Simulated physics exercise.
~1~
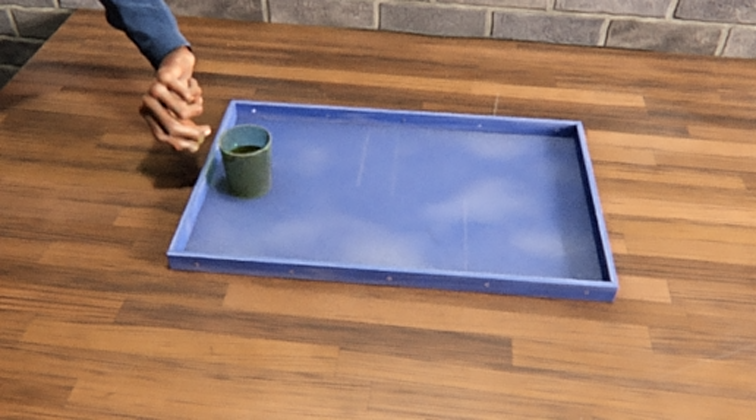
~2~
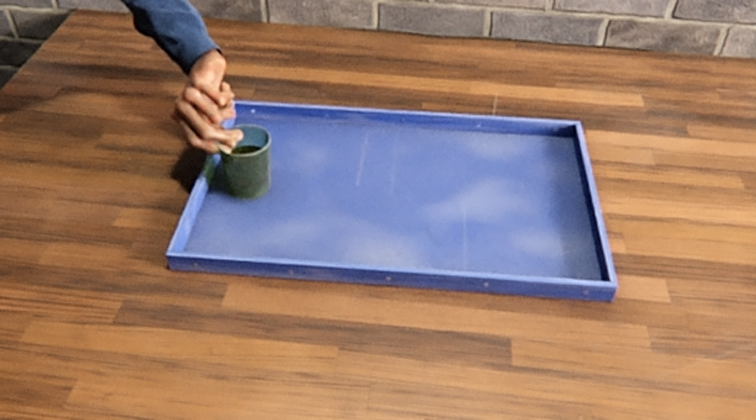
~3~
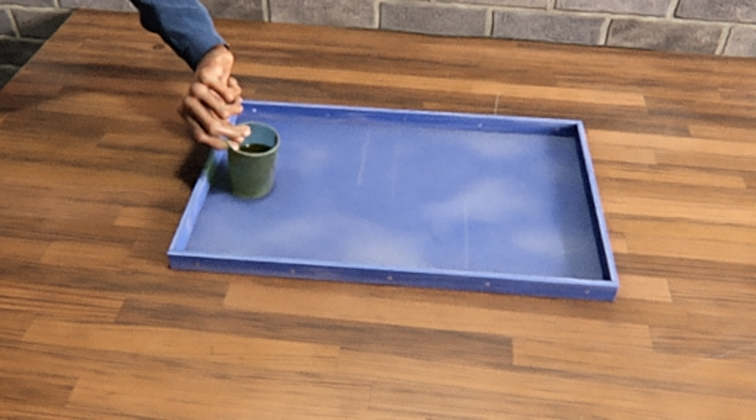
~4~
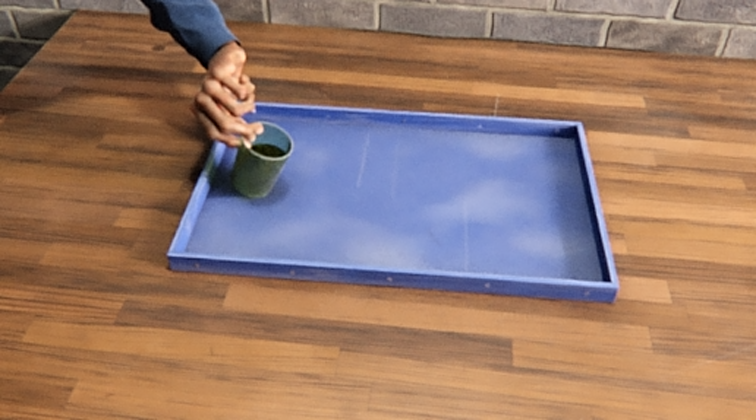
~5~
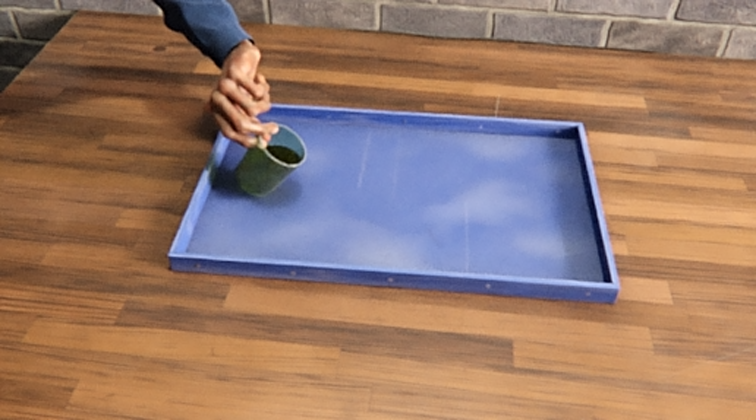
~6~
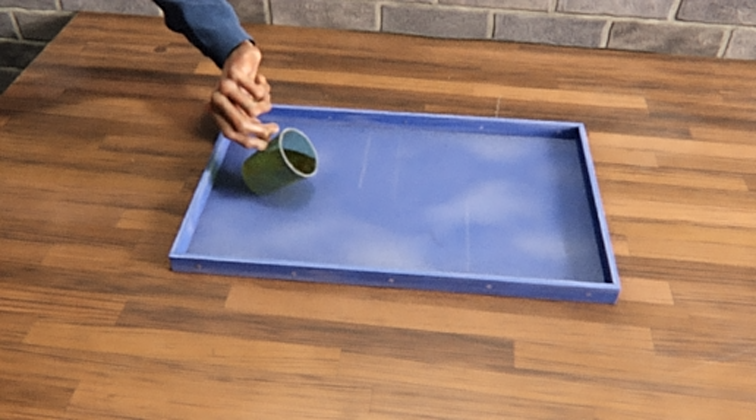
On a wooden table by a grey brick wall, a green tumbler, partly filled with dark liquid, stands upright at the left of a rimmed blue tray. A hand in a blue sleeve reaches in from the upper left and nudges its rim, and the tumbler shifts slightly right, leaning steeply rightward.
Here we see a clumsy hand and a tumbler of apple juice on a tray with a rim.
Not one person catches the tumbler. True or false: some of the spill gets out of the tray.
False.
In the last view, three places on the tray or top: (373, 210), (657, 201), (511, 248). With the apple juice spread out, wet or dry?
Spot by spot: Touched, then missed, then touched.
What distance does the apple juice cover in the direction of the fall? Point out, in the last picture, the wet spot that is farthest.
The wet patch ends near (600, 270).
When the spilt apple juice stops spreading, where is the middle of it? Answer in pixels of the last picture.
Around (492, 221).
Next, the tumbler lies in the tray; the puddle covers about as much as a plate; the top is dry.
After that, the puddle covers about as much as a tray; the top is dry.
Finally, the puddle covers about as much as a tray; the top is dry.
